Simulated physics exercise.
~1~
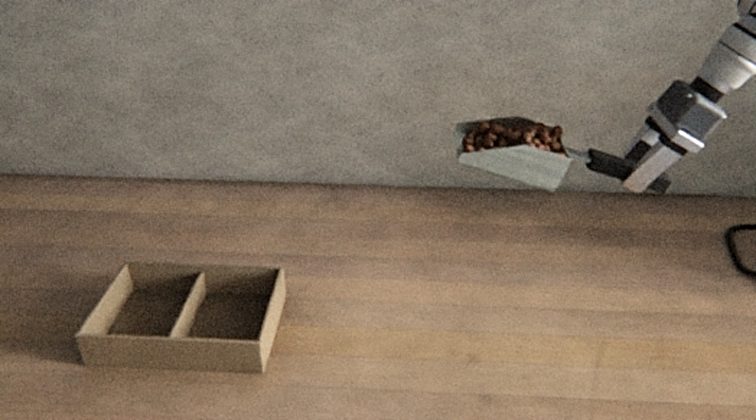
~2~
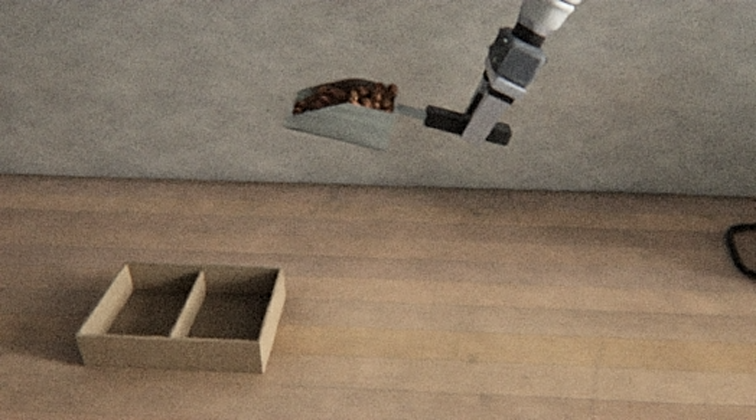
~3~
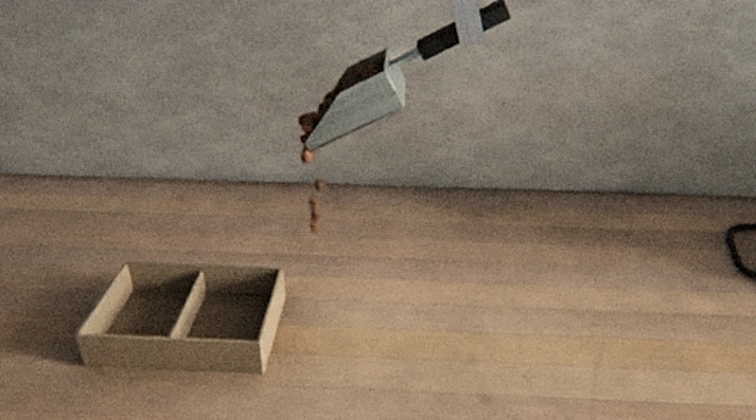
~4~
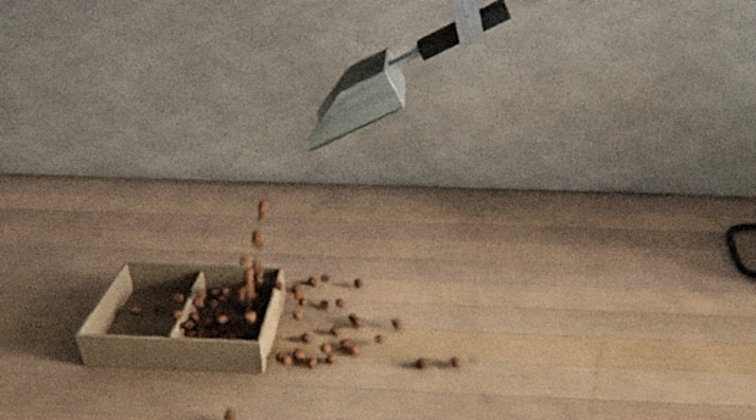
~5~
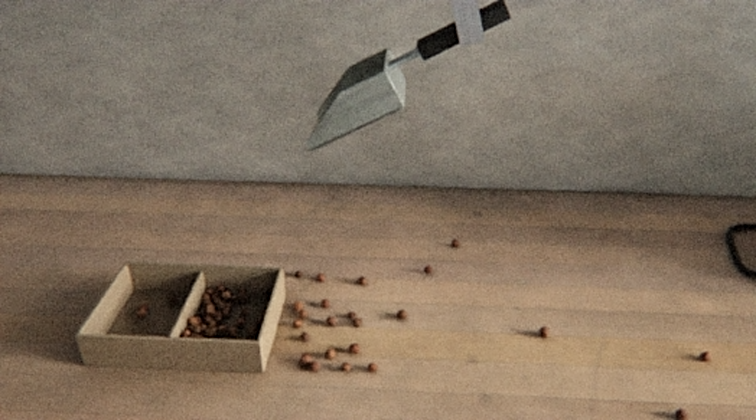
The video shows a robot arm carrying a scoop of hazelnuts left toward a divided open box on a wooden table, then tipping it so the nuts pour down. Most land in the box's right compartment, a few reach the left one, and others scatter across the table.
